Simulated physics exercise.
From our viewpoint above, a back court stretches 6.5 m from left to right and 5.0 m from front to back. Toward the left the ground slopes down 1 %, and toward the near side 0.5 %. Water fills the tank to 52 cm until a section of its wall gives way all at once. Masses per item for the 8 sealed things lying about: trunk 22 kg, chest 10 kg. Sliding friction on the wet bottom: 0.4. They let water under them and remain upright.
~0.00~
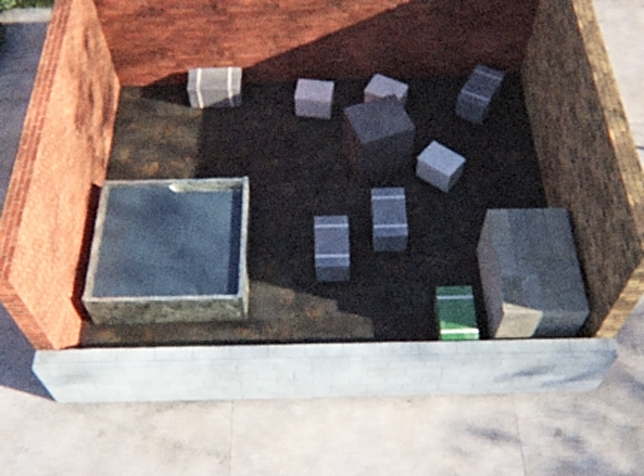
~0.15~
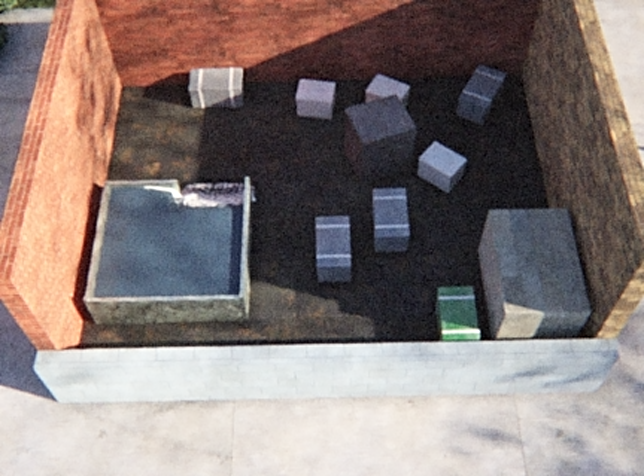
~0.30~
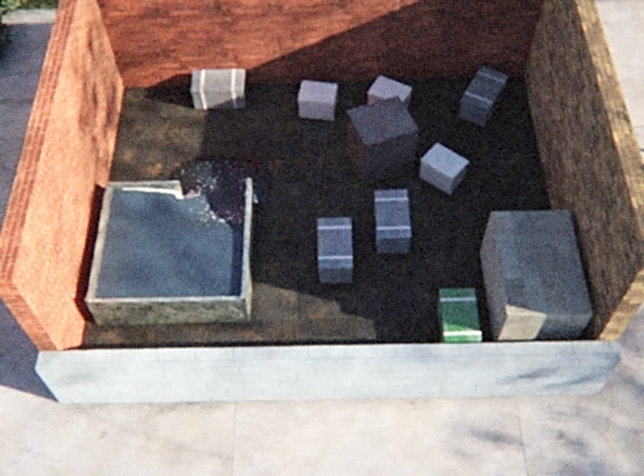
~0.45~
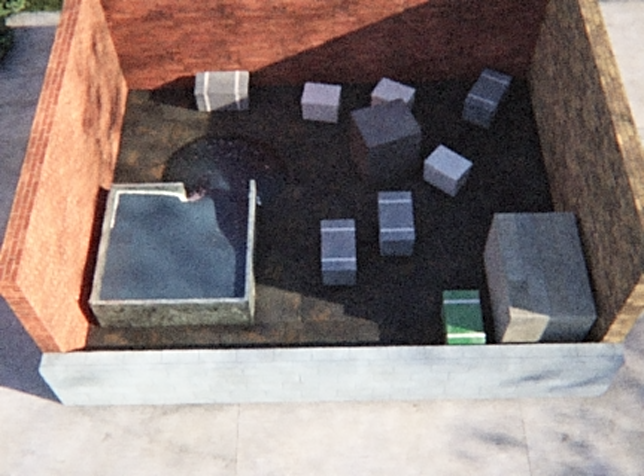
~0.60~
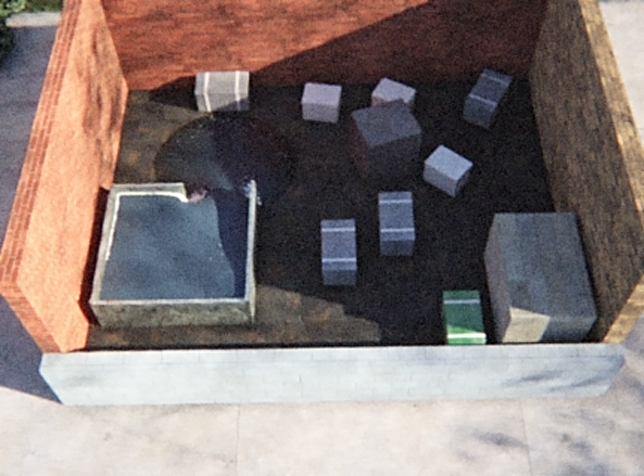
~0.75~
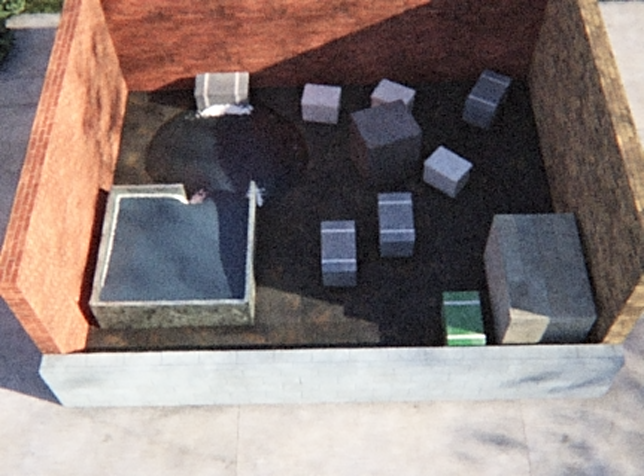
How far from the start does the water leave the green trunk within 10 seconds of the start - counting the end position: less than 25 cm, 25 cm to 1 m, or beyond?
Steady.
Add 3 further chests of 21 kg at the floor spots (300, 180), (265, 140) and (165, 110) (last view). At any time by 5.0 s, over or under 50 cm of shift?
Note, same order as listed: Inside the limit, beyond the limit, beyond the limit.
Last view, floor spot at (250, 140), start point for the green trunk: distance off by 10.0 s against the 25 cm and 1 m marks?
Well, it is shoved a long way.
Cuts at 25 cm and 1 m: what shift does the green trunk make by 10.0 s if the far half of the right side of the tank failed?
With that failure, the green trunk lands a long way off.
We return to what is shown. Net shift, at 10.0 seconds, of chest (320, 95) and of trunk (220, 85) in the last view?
In turn: 300 cm, 120 cm.
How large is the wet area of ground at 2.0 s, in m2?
Wet: Near 12 m2.
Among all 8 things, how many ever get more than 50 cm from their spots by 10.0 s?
Result: 6.
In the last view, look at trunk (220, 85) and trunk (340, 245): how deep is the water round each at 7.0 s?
Depth approx. 11 cm / 2 cm.
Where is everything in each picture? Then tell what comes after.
The first picture shows the green trunk at (457, 314), on the bottom; water covers 3.4 m2; 0 of 8 have shifted.
The second picture shows the green trunk at (459, 314) rests on the ground; 3.9 m2 under water; 0 of 8 have shifted.
The third picture shows the green trunk at (461, 316) rests on the ground; water covers 4.6 m2; 0 of 8 have shifted.
The fourth picture shows the green trunk at (464, 318) rests on the ground; water covers 5.4 m2; 0 of 8 have shifted.
The fifth picture shows the green trunk at (464, 318) rests on the ground; water covers 6.4 m2; 0 of 8 have shifted.
The sixth picture shows the green trunk at (464, 319), on the bottom; water covers 7.3 m2; 0 of 8 have shifted.
After 2.0 s the green trunk is near (464, 319), 0.0 m from its start, aground; 2 afloat.
After 4.5 s the green trunk is near (464, 319), 0.0 m from its start, aground; 4 afloat.
After 7.0 s the green trunk is near (464, 319), 0.0 m from its start, aground; 3 afloat.
After 10.0 s the green trunk is near (464, 319), 0.0 m from its start, aground; 4 afloat.
